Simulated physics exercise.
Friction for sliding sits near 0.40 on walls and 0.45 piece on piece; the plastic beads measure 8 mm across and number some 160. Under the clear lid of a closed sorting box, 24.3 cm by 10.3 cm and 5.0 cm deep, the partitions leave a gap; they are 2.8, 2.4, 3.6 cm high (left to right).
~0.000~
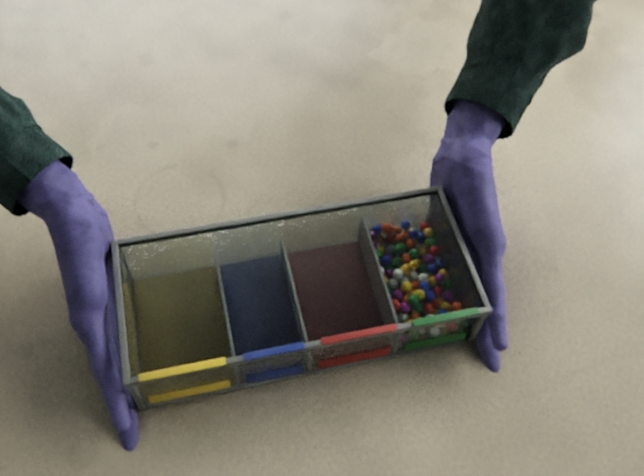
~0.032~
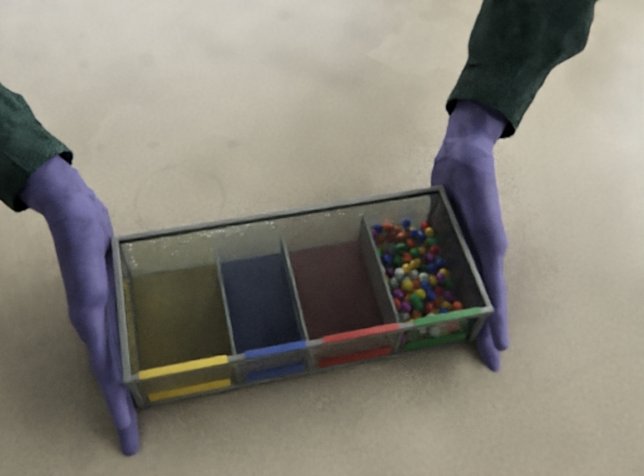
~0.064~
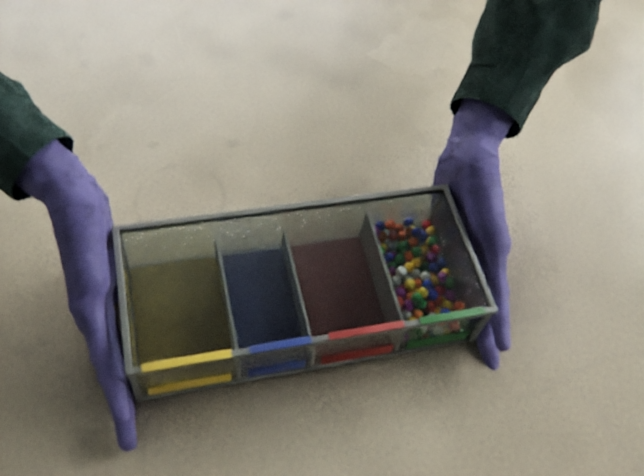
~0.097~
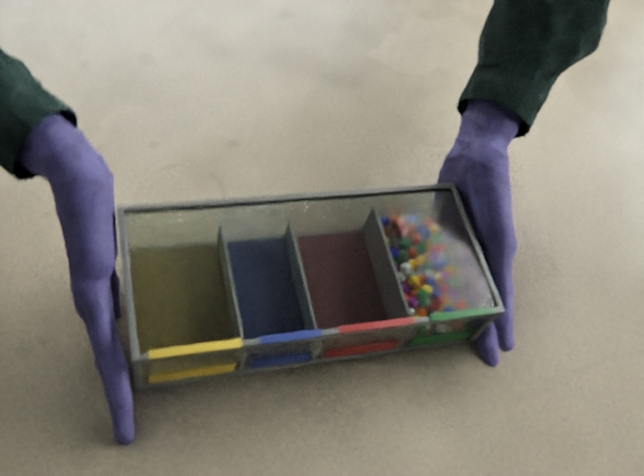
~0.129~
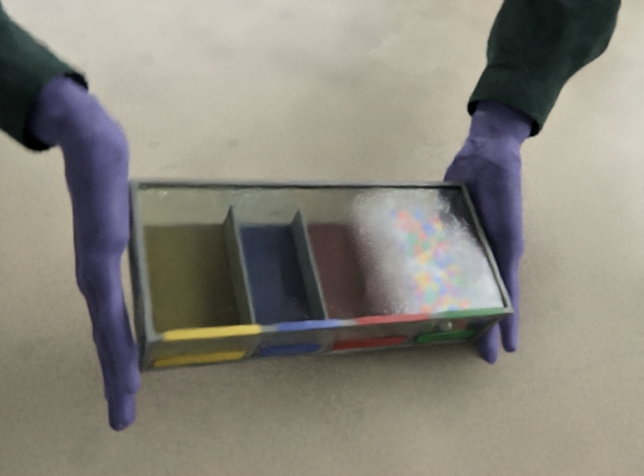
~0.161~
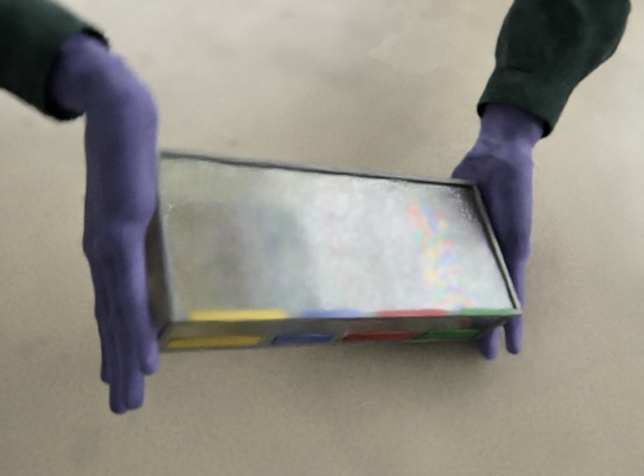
A clear-lidded sorting box is held between two purple-gloved hands in dark green sleeves, seen from above against a plain beige surface. Its four compartments are marked yellow, blue, red and green from left to right, with small multicoloured beads in the green one. The hands tilt the box, raising its left side, as whitish glare spreads leftward across the lid, blurring the beads and hiding the partitions.
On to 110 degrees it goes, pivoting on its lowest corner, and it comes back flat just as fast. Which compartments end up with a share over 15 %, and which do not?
Red: Does not qualify. Blue: Does not qualify. Green: Qualifies. Yellow: Does not qualify.
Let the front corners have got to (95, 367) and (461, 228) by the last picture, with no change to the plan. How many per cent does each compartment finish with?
You'd see red at 10 percent, blue at 0, green at 80 and yellow at 10 percent.
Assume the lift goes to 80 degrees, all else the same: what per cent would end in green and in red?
The green compartment would get 100 per cent and the red one 0 per cent.
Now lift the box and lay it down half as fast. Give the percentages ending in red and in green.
Result: Red = 0 %; green = 100 %.
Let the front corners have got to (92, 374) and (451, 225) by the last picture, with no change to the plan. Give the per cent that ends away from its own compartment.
That would be some 20 in a hundred.
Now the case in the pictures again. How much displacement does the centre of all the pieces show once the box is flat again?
The balance point ends up some 1.0 centimetres from where it began.
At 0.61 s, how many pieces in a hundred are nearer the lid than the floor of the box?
I'd put it at some 50 percent.
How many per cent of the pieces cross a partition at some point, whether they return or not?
I'd put it at some 0 percent of the pieces.
After 0.61 s, tilt 109 degrees; green 100 %.
After 0.92 s, tilt 45 degrees; green 100 %.
After 1.32 s, tilt 0 degrees; green 100 %.
In the end, at 1.7 s, red 0 %, blue 0 %, green 100 %, yellow 0 %.
